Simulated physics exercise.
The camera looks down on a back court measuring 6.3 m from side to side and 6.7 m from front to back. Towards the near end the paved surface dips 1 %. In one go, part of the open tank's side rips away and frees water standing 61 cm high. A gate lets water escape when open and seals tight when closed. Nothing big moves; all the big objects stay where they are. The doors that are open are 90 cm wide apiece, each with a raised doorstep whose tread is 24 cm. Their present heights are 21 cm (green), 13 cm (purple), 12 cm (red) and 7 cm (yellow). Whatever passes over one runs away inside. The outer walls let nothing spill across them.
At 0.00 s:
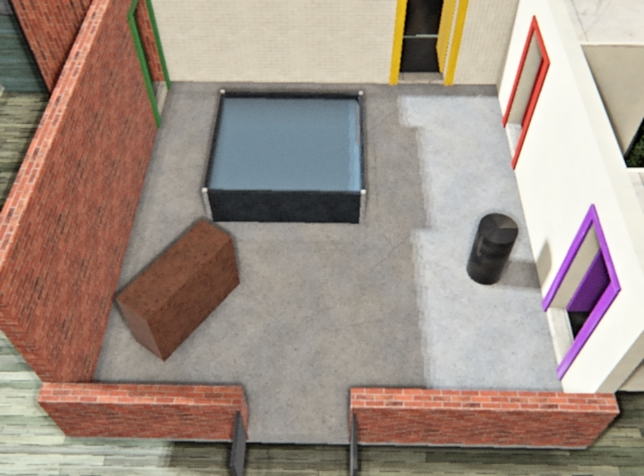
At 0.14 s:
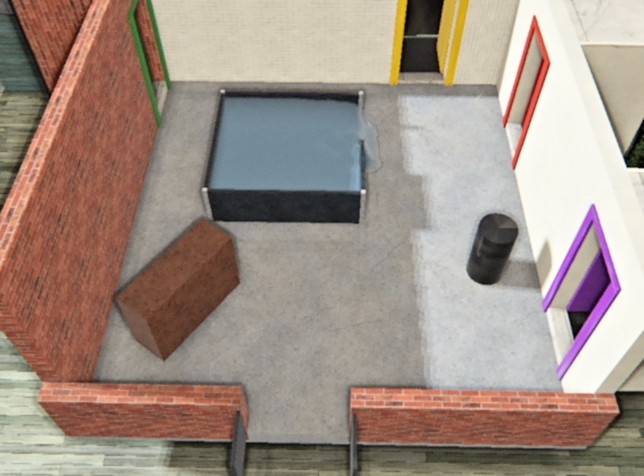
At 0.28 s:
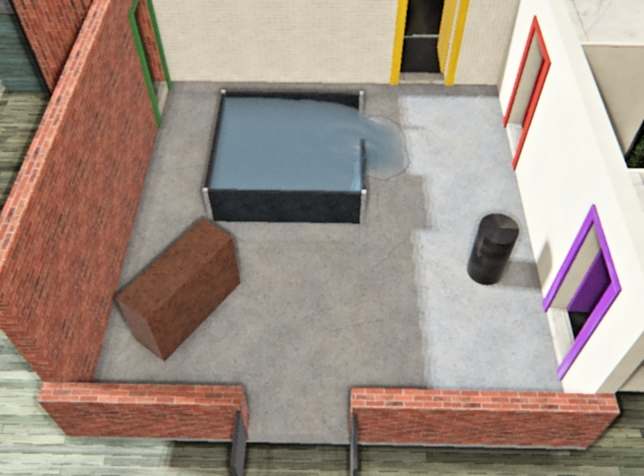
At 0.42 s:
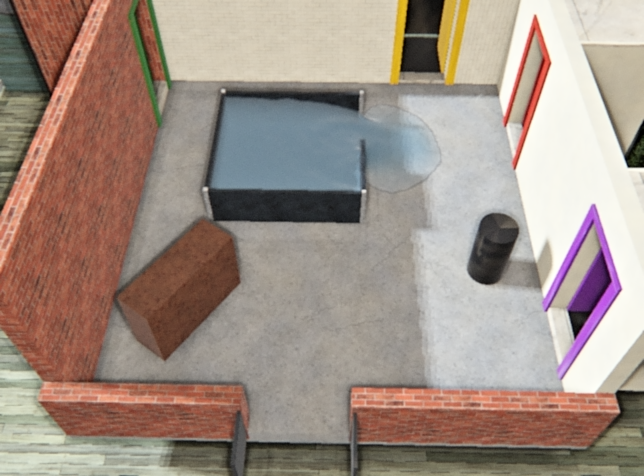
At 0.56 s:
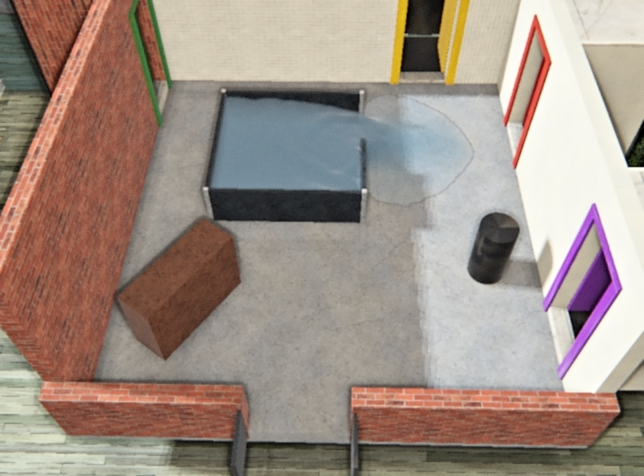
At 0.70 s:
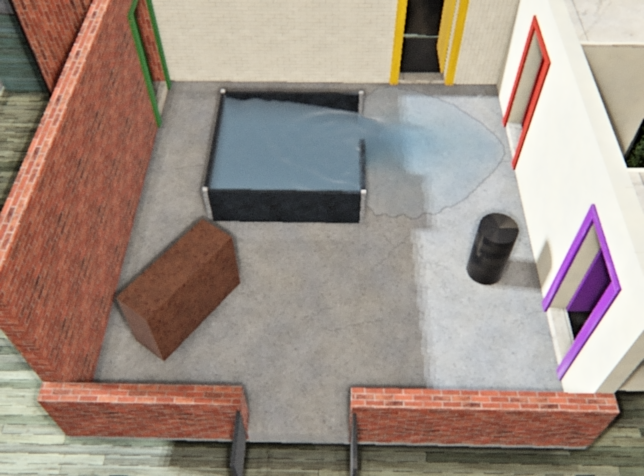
A large open tank of blue-grey water stands towards the back of a paved court, seen from above by a still camera. A brown block sits at left and a black cylinder at right, among brick and white walls with green, yellow, red and purple doorframes. The tank's right side opens near the back, and water pours through, fanning rightwards across the floor towards the red doorframe.
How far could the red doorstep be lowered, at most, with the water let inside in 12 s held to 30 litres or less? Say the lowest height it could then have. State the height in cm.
It could then stand at about 25 cm.
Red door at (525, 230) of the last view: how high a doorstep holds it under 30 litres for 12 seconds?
10.5 cm.
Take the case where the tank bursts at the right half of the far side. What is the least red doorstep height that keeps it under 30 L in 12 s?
A minimum of about 12.5 cm.
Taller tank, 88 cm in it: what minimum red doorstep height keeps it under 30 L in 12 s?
In that case, roughly 39 cm.
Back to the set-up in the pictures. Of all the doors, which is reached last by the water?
The green door.
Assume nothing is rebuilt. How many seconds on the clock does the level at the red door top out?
Around 2.0 s, give or take.
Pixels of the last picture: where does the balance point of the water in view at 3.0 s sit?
(353, 162).
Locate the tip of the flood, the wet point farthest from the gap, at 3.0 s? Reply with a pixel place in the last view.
In the last picture, around (558, 420).
After 1.4 s water covers 20 % of the floor, deepest (36 cm) near (368, 143); 22 cm at the red door, 40 litres in over its 12 cm doorstep.
After 3.0 s water covers 30 % of the floor; 29 cm at the red door, 212 litres in over its 12 cm doorstep.
After 12.0 s water covers 95 % of the floor, deepest (12 cm) near (86, 411); 8 cm at the red door, 371 litres in over its 12 cm doorstep.
At the red door as built, the water arrived by 0.8 s and peaked near 32 cm at 2.0 s.
Run again over the same 12 s with other heights there, 94 litres in over 20.5 cm, 15 litres over 27.5 cm. The limit of 30 litres is kept from about 25 cm up.
